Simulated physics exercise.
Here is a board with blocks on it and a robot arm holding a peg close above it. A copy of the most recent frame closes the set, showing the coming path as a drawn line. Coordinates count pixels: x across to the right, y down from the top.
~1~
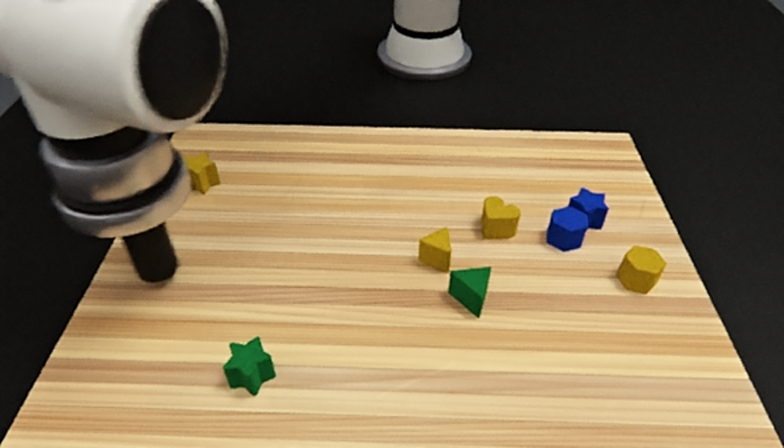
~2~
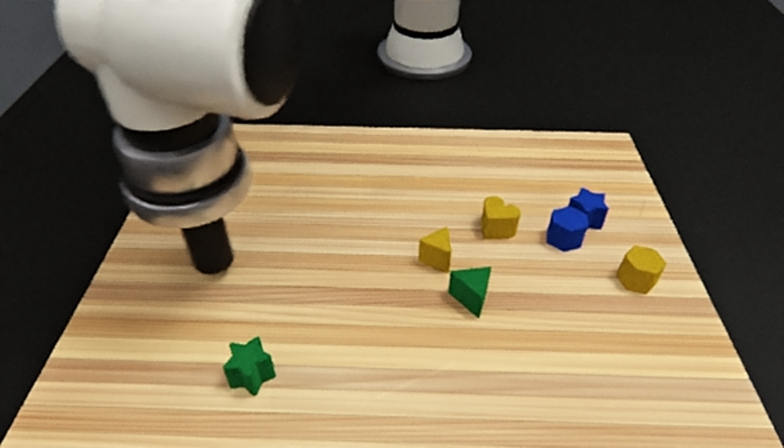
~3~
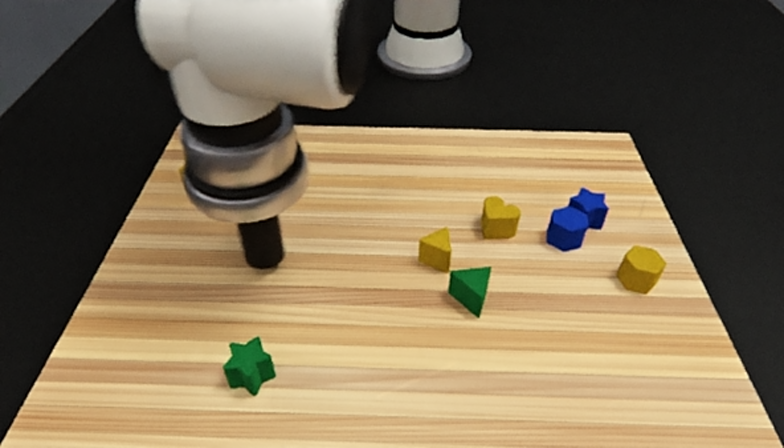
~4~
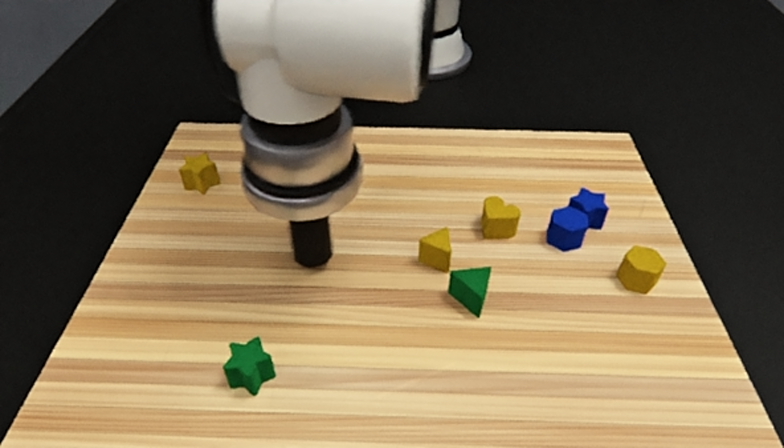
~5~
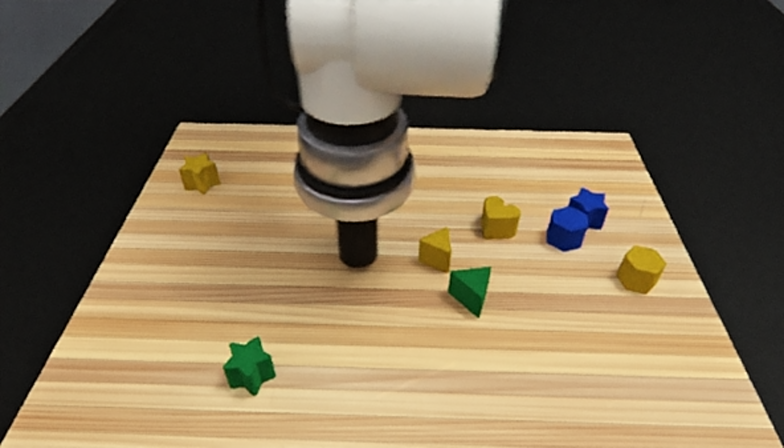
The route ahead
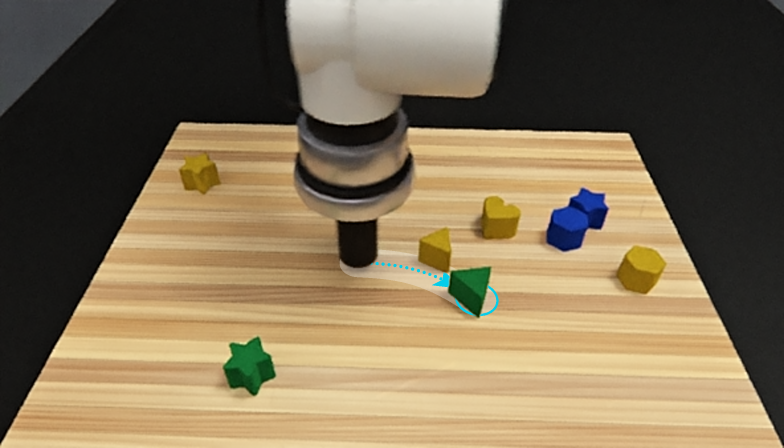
To begin with, a robot arm holds a dark peg over the left side of a wooden board scattered with yellow, green and blue blocks. The arm then moves steadily right across the board, uncovering a yellow star-shaped block behind it and nearing the yellow triangle, while every block stays still.
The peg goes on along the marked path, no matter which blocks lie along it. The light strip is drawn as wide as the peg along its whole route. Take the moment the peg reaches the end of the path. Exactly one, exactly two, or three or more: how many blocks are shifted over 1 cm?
By the end of the path, two blocks have moved more than about a centimetre.
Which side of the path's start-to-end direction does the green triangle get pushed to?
It will end up to the right.
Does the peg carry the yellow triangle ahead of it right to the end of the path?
I'd say no.
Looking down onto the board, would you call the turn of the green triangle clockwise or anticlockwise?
Anticlockwise, looking down.
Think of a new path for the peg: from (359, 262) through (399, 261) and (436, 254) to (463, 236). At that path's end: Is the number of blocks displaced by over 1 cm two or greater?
No, that is not what happens.
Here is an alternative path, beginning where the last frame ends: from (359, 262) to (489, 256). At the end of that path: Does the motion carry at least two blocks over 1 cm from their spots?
The answer is no.
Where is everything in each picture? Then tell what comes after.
The first picture shows tip of the peg (159, 268), middles of tops, yellow triangle (439, 239), green triangle (475, 278), yellow heart block (500, 208).
The second picture shows peg (214, 260), nothing pushed.
The third picture shows peg (265, 255), nothing pushed.
The fourth picture shows peg (313, 254), nothing pushed.
The fifth picture shows peg (359, 254), yellow triangle (439, 239), green triangle (475, 278), yellow heart block (500, 208).
The line goes from (359, 262) through (400, 266) and (440, 278) to (477, 298).
On the path given first. One third of the way, peg (402, 258); nothing pushed yet.
Two thirds of the way, peg (442, 270); yellow triangle (453, 236).
At the end, peg (478, 290); yellow triangle (453, 236); green triangle (506, 299), turned 25° anticlockwise; yellow heart block unmoved.
